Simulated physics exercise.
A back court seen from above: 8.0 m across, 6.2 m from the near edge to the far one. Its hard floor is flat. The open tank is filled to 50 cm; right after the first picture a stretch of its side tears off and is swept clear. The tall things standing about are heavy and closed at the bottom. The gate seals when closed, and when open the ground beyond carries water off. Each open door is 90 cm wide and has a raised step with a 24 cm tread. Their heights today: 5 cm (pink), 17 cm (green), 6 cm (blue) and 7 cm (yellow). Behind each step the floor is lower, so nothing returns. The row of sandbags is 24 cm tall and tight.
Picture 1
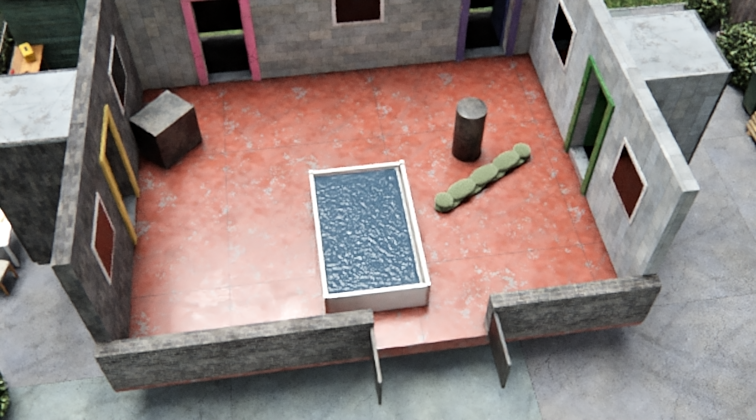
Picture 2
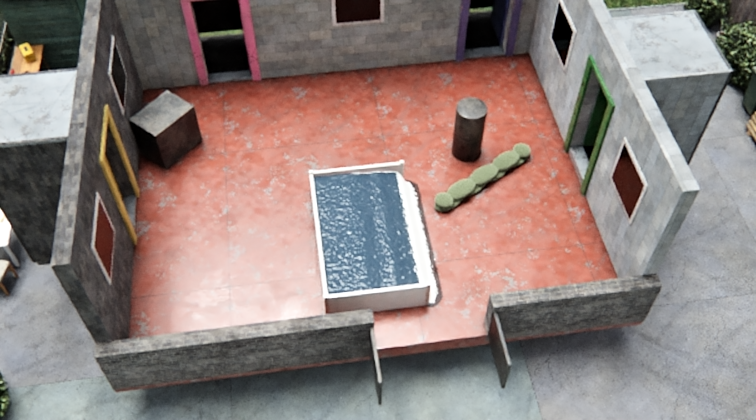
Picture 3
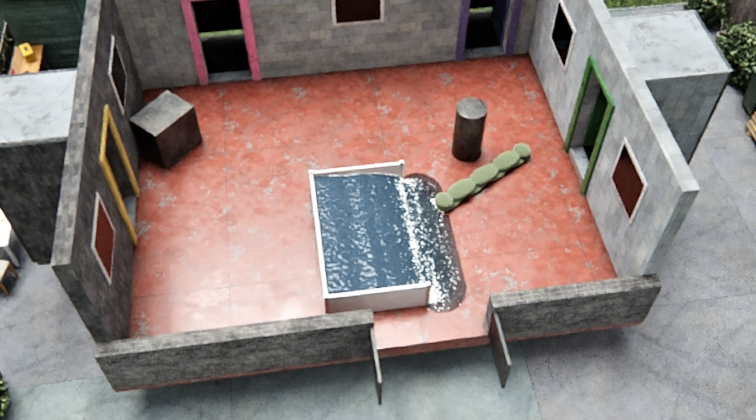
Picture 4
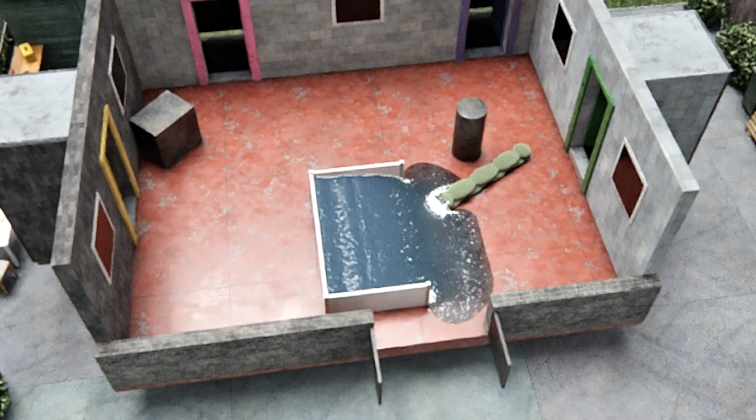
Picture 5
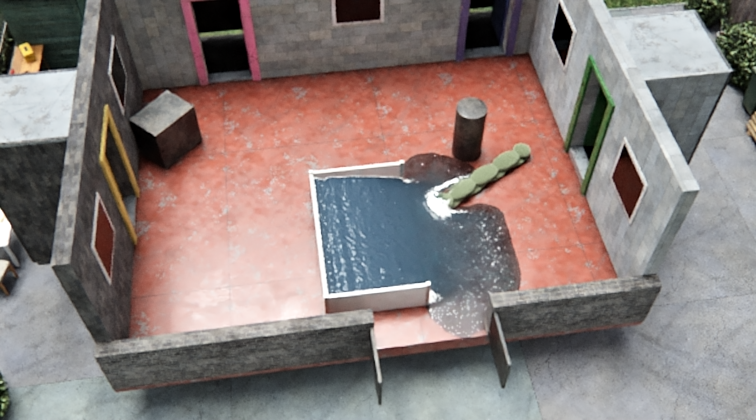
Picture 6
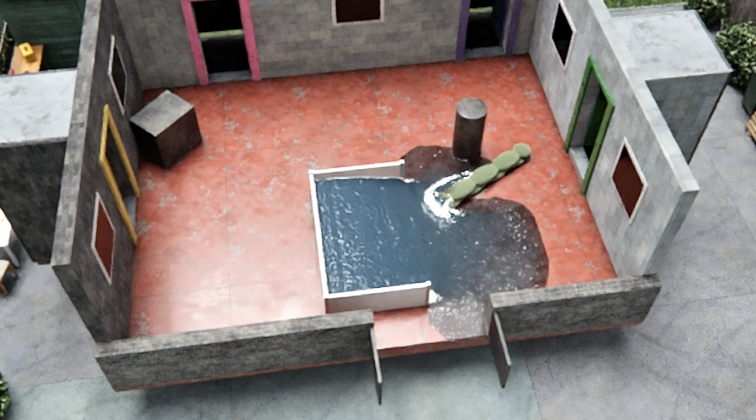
Water burst out of the right side of the open tank in a walled red-floored court, swirled around the near end of the green hedge, and spread in a widening dark pool across the floor.
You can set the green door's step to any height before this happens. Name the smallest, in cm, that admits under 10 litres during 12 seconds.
Some 12 cm above the ground.
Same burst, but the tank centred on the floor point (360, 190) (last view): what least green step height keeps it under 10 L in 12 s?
Some 8.0 cm.
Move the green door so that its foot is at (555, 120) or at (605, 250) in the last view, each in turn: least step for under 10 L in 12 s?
About 5.5 and 25 cm.
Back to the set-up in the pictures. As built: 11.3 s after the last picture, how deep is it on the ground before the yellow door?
About 3.5 cm.
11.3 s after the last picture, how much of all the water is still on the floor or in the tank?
Roughly 84 in a hundred.
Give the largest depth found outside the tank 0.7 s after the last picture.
About 32 cm.
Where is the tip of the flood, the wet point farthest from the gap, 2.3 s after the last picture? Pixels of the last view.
Around (527, 55).
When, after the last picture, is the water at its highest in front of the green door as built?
At about 4.5 s.
Then, 0.7 s after the last picture water covers 25 % of the floor, deepest (32 cm) near (434, 210); it has not reached the green door.
Then, 2.3 s after the last picture water covers 40 % of the floor, deepest (25 cm) near (560, 312); 12 cm at the green door, 0 litres in over its 17 cm step.
Then, 11.3 s after the last picture water covers 80 % of the floor, deepest (8 cm) near (141, 130); 4 cm at the green door, 0 litres in over its 17 cm step.
At the green door as built, the water peaked near 15 cm, 4.5 s after the last picture.
Run again over the same 12 s with other heights there, 24 litres in over 10 cm, 4 litres over 13.5 cm. The limit of 10 litres is kept from about 12 cm up.
